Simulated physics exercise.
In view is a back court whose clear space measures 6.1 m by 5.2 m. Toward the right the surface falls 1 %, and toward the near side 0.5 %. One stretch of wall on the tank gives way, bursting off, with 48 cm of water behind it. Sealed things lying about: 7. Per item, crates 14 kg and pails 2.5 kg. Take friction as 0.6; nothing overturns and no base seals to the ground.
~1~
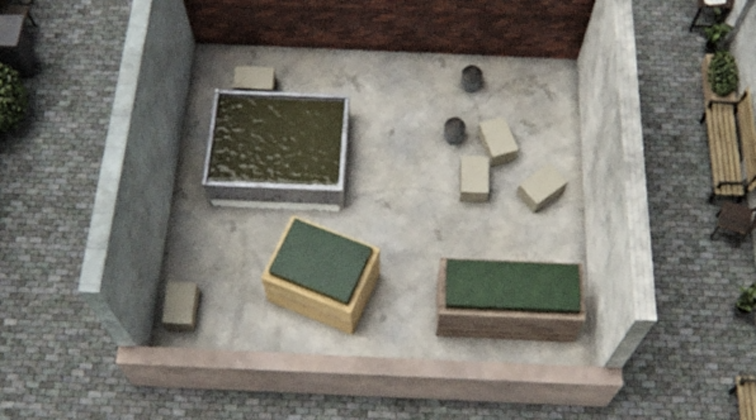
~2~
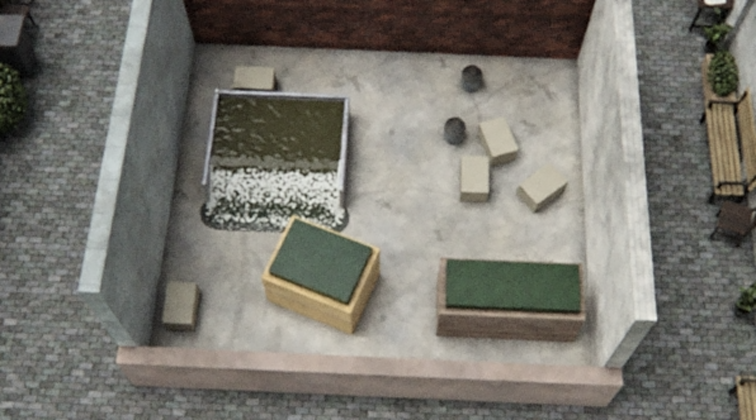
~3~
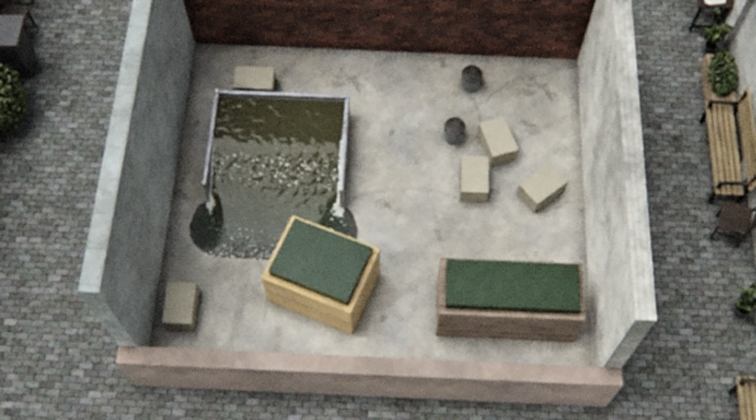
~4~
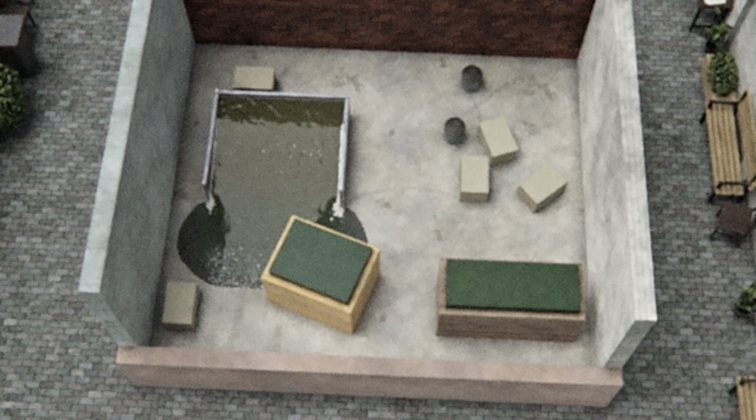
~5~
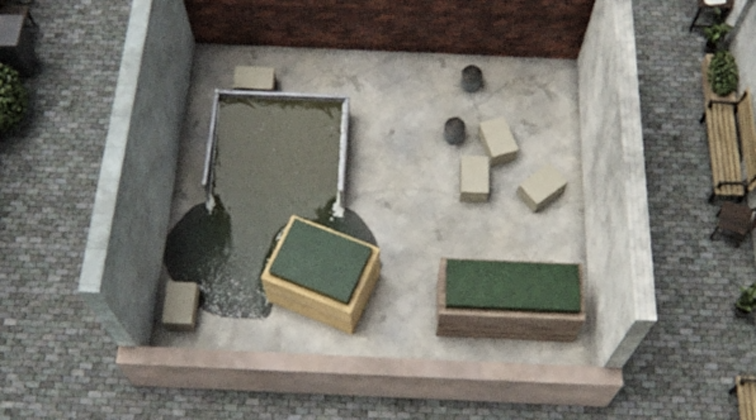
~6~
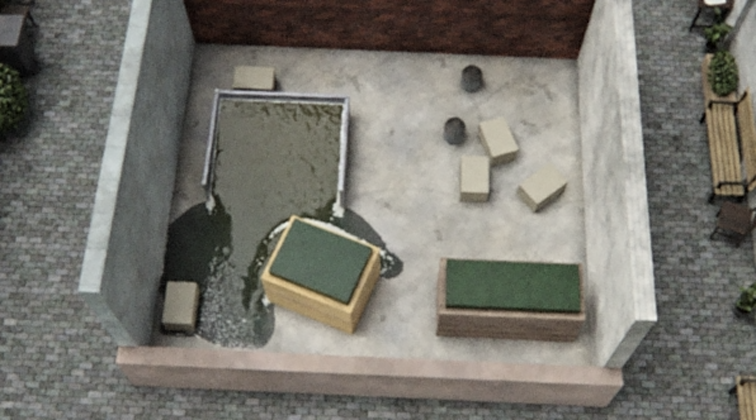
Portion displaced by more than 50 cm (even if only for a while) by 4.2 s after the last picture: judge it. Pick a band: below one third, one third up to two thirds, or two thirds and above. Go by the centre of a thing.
The share is below one third.
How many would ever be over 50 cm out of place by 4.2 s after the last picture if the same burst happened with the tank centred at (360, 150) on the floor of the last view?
The count would be 1.
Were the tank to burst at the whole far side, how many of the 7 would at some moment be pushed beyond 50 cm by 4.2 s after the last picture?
The answer would then be 6.
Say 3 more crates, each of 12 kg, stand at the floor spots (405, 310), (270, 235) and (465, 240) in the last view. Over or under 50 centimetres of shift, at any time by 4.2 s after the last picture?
Going through them, I'd say falls short, exceeds it and finally exceeds it.
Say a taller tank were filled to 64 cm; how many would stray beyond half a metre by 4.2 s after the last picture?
That would make 1 of them.
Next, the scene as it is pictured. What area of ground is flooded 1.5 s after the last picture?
About 14 m2.
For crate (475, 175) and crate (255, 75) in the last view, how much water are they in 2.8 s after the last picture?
Roughly 2 and 0 cm.
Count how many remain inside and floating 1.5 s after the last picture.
It comes to 1.
Then, 0.4 s after the last picture 0 of 7 are over 50 cm from their spots; 0 afloat.
Then, 1.5 s after the last picture 0 of 7 are over 50 cm from their spots; 1 afloat.
Then, 2.8 s after the last picture 0 of 7 are over 50 cm from their spots; 1 afloat.
Then, 4.2 s after the last picture 0 of 7 are over 50 cm from their spots, and 0 have been at some point; 1 afloat.
